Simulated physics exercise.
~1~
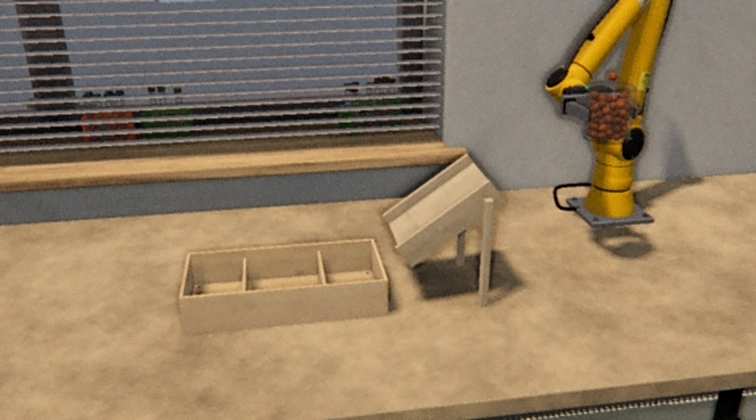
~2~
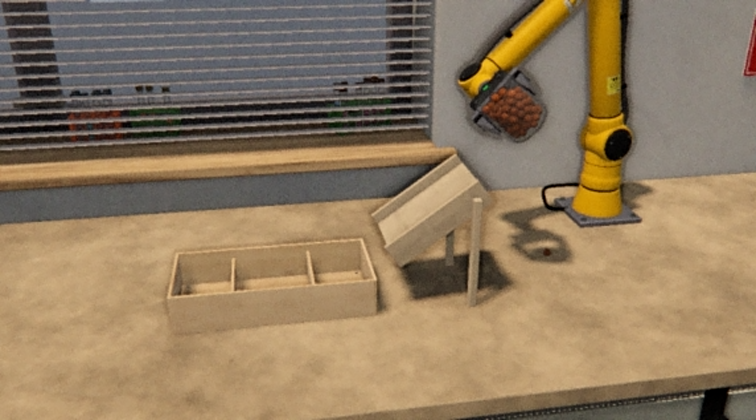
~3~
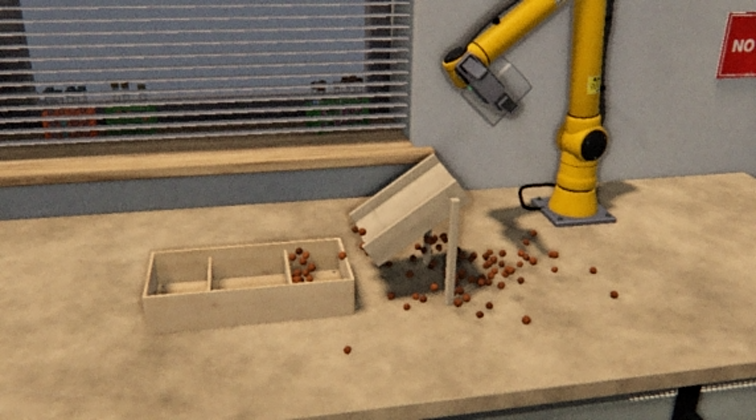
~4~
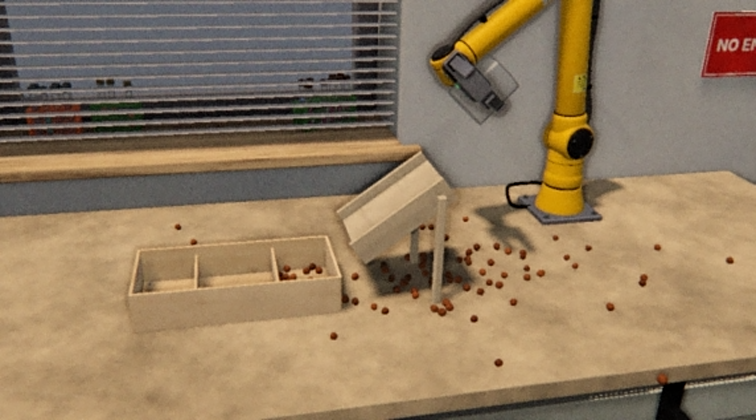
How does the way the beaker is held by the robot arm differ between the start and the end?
At the start the arm holds the beaker upright and full of hazelnuts. By the end the beaker is turned upside down.
